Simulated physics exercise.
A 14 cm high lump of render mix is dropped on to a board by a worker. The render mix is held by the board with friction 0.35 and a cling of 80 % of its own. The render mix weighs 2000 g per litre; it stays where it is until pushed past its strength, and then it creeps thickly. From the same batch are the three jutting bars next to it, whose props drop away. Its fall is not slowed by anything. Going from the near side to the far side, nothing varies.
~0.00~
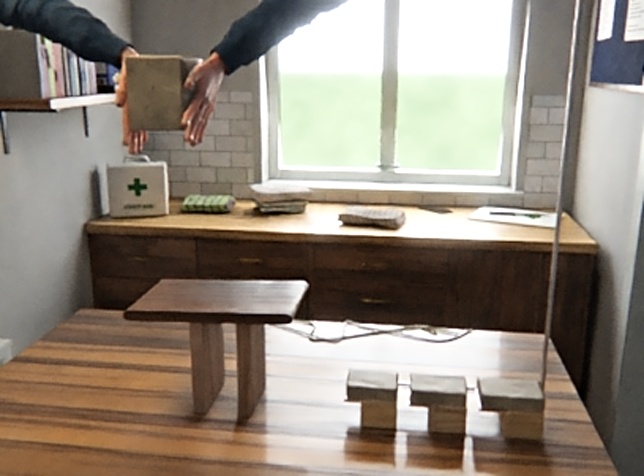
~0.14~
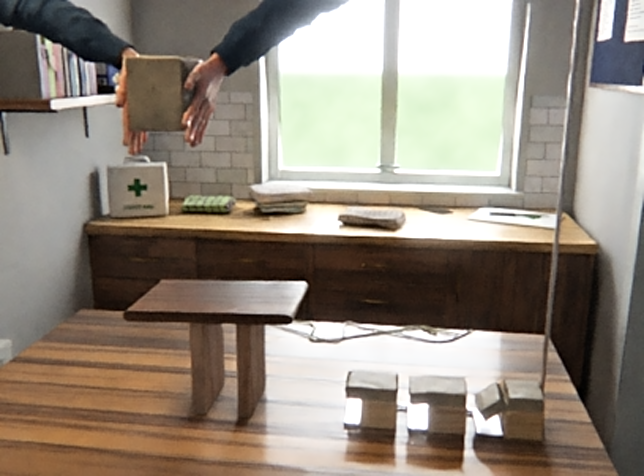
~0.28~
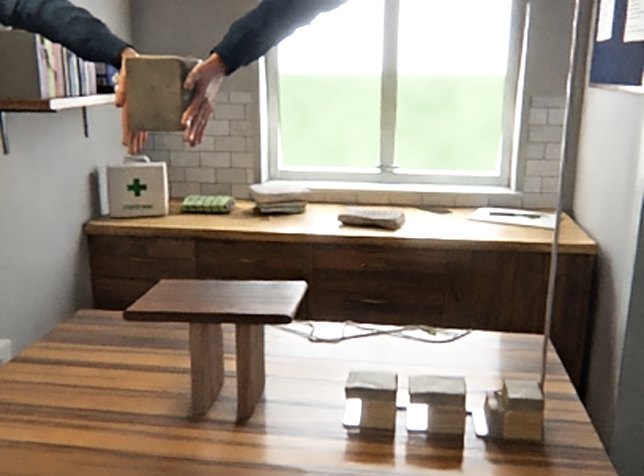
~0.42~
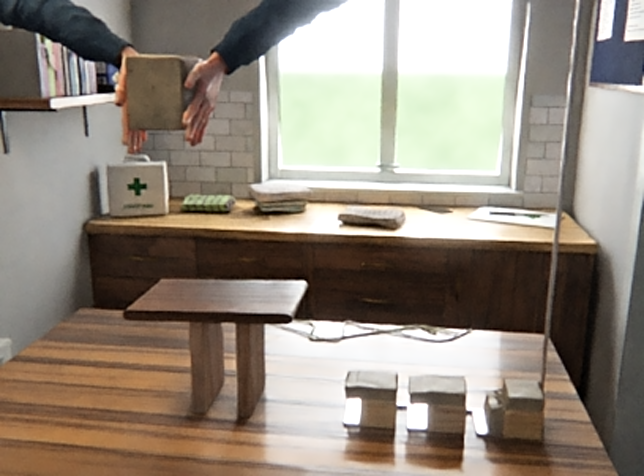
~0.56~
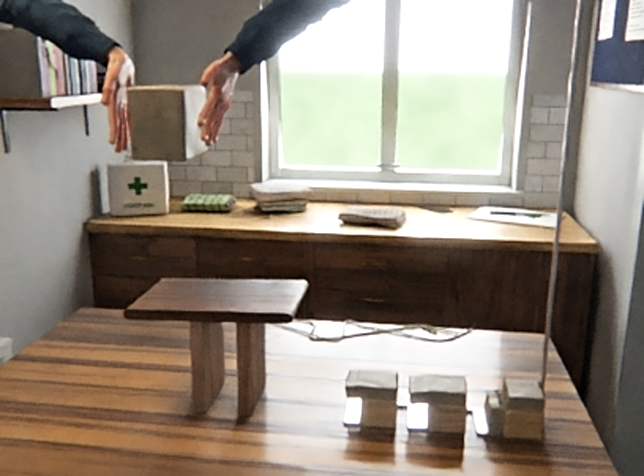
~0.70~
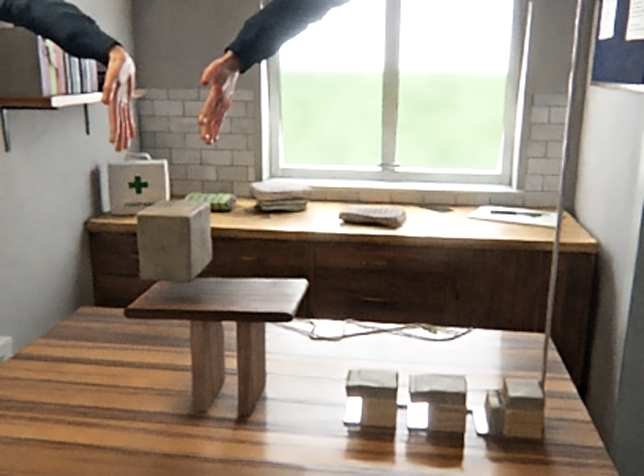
A pair of hands held a greyish block above a small wooden stand while the rightmost of three little capped blocks lost its top piece sideways; then the hands opened and the block dropped toward the stand.
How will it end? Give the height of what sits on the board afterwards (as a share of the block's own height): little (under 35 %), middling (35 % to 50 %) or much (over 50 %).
Estimate: Great (over 50 %).
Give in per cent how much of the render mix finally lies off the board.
Off the board: About 0 %.
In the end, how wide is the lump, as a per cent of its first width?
Roughly 210 per cent.
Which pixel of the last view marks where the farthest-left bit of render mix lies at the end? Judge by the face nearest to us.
It lies at around (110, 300) in the last picture.
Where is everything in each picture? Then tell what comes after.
In the first frame, top of the render mix at (166, 56); bar tips down by 0, 0, 0 (left to right).
In the second frame, top of the render mix at (167, 57); bar tips down by 2 mm, 6 mm, 3.0 cm (left to right).
In the third frame, top of the render mix at (166, 56); bar tips down by 3 mm, 5 mm, 5.9 cm (left to right).
In the fourth frame, top of the render mix at (166, 56); bar tips down by 3 mm, 7 mm, 5.9 cm (left to right).
In the fifth frame, top of the render mix at (169, 88); bar tips down by 4 mm, 7 mm, 5.9 cm (left to right).
In the sixth frame, top of the render mix at (176, 215); bar tips down by 4 mm, 8 mm, 5.9 cm (left to right).
After 0.82 s, it stands 59 % of its first height and none has gone off the board.
After 0.95 s, it stands 59 % of its first height and none has gone off the board.
After 1.08 s, it stands 59 % of its first height and none has gone off the board.
After 1.22 s, it stands 59 % of its first height and none has gone off the board.
After 1.50 s, at the end, it stands 59 % of its first height and none has gone off the board.
